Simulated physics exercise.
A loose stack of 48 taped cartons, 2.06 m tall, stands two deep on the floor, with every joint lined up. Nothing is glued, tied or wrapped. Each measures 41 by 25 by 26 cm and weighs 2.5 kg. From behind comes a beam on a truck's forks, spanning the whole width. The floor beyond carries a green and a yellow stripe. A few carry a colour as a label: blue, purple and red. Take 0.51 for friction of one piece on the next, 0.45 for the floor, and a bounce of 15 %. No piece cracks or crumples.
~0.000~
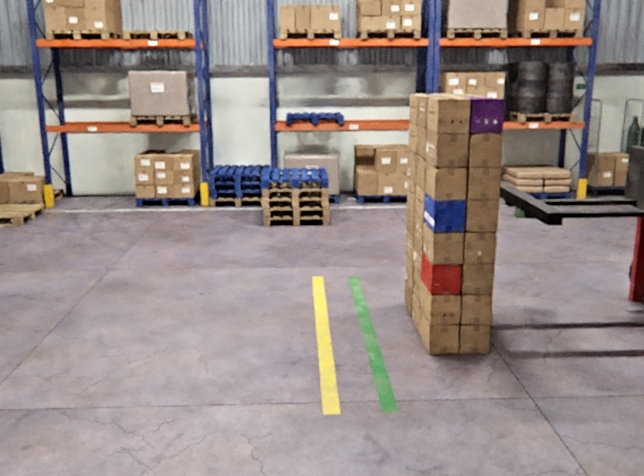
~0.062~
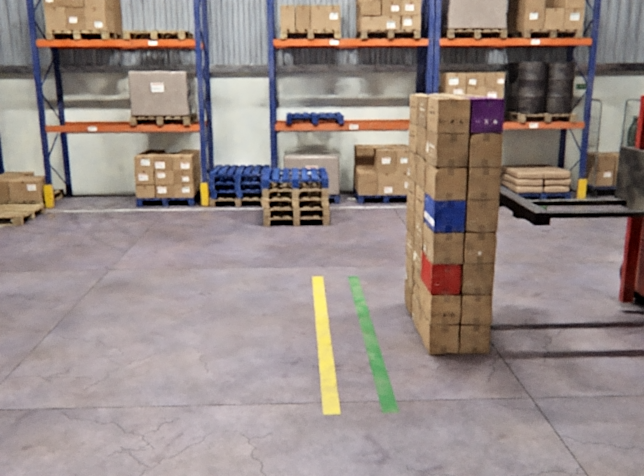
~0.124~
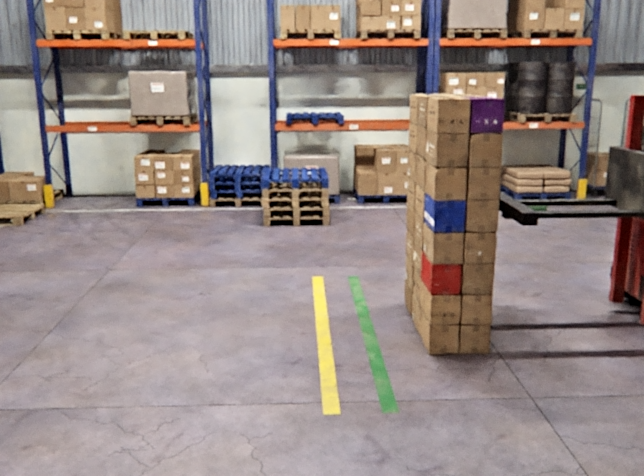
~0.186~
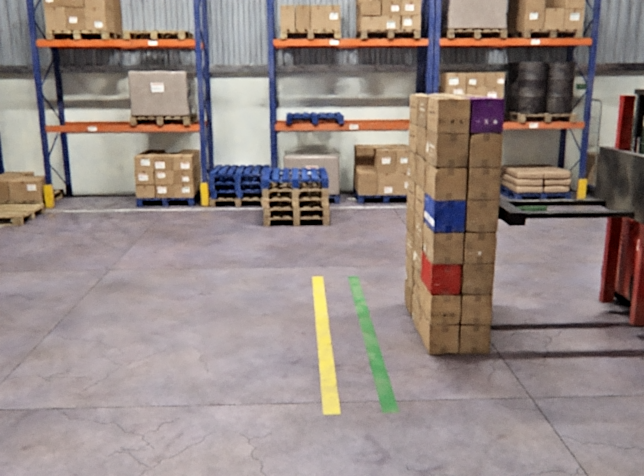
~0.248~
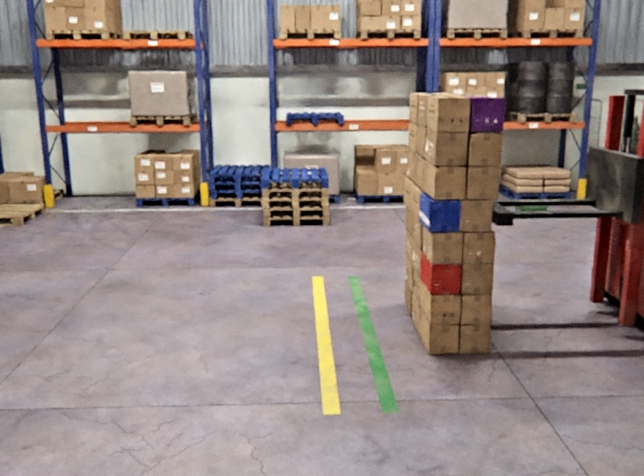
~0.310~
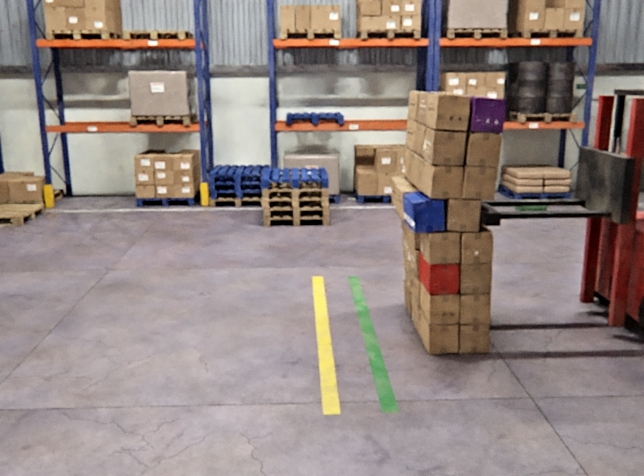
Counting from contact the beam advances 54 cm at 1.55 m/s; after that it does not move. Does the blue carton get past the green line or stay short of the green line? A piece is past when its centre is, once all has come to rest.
In the end the blue carton crosses the green line.
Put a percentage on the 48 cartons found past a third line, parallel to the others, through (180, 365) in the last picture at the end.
About 5 per cent.
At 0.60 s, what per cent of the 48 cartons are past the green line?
At that moment 5 per cent.
After 0.60 s, 3 of the 48 cartons past the green line; blue carton leaning 69°, 26 cm lower; purple carton leaning 48°, 22 cm lower.
After 1.08 s, 20 of the 48 cartons past the green line; blue carton upside down; red carton on its side.
At rest (3.3 s), 22 of the 48 cartons past the green line; blue carton upside down; purple carton upside down; red carton on its side. As the last picture would show them, middles, blue carton near (168, 335), purple carton near (580, 400).
